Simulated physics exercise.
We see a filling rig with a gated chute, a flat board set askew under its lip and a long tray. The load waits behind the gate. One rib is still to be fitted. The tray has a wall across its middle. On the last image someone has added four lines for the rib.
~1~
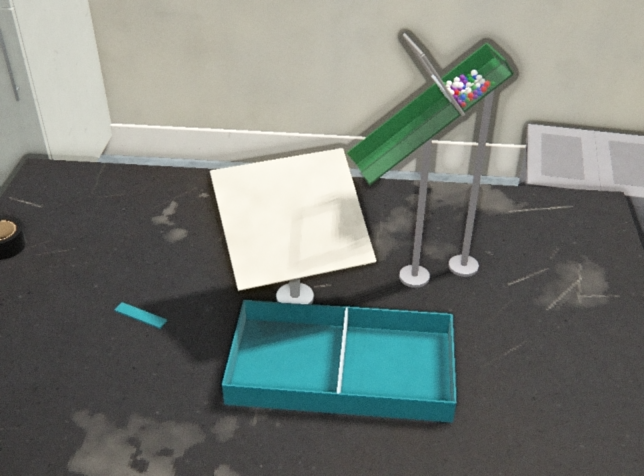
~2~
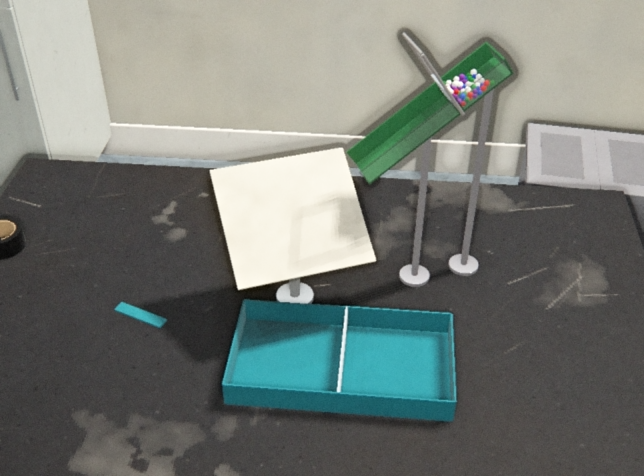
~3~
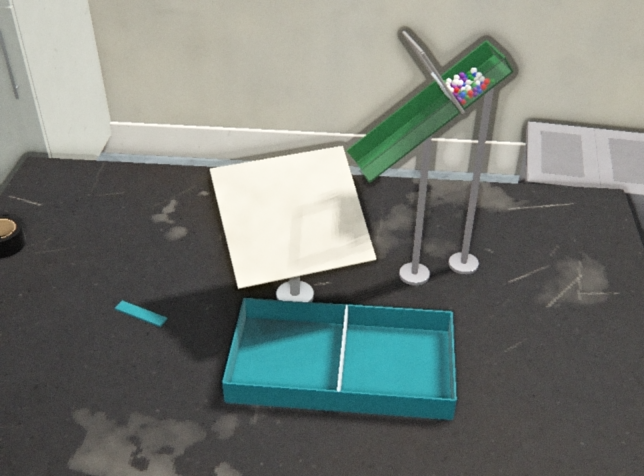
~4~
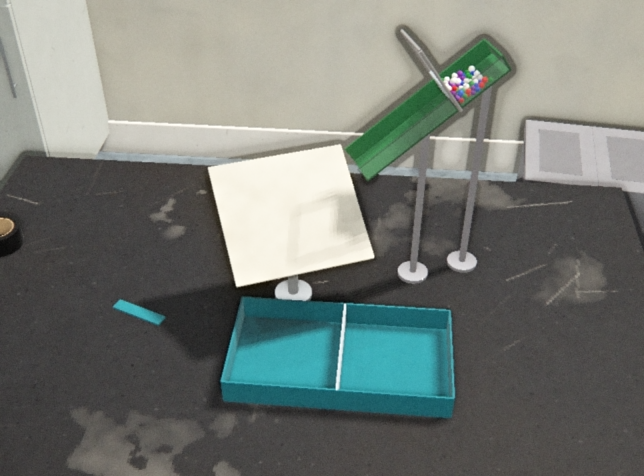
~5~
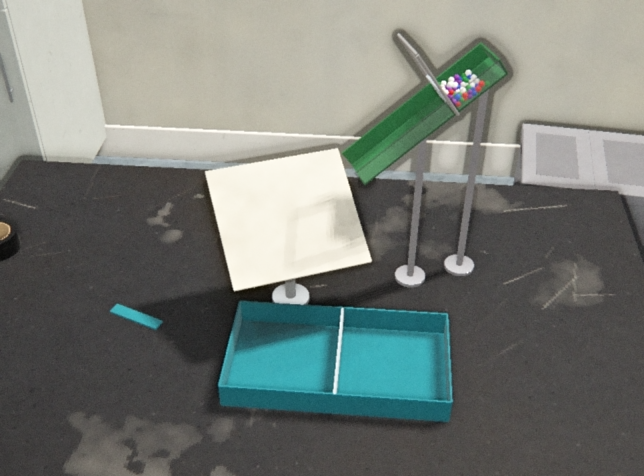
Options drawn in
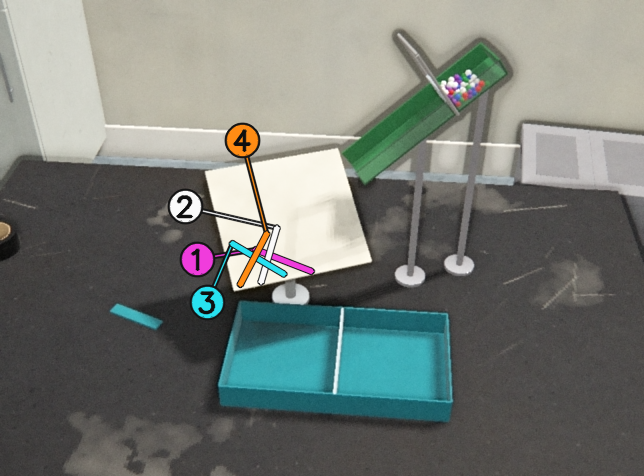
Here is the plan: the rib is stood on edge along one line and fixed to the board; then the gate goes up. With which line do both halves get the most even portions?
1 beats the others.
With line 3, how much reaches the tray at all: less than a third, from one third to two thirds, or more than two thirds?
It is more than two thirds.
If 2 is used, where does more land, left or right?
The left half.
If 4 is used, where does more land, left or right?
More lands on the left.
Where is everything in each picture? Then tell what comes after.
In the first picture, load behind the gate (460, 90), round plastic beads; lip of the chute (363, 175), sloping gently.
In the second picture, middle of the board (293, 215), tilted fairly steeply; middle of its low edge (309, 275); of its high edge (278, 159).
In the third picture, front corners of the tray (223, 383) and (456, 400); front end of its middle wall (338, 391); gate still shut (441, 84).
In the fourth picture, middle of the load (458, 86); lip (361, 171).
In the fifth picture, middle of the load (455, 90); lip (358, 175).
On the marked copy, line 1 from (255, 249) to (311, 271); line 2 from (276, 227) to (261, 282); line 3 from (232, 243) to (283, 274); line 4 from (266, 233) to (240, 284).
With 1, of what is caught, roughly half in the left half, roughly half in the right.
With 2, of what is caught, almost all in the left half, about a tenth in the right.
With 3, of what is caught, almost all in the left half, about a tenth in the right.
With 4, of what is caught, almost all in the left half, about a tenth in the right.
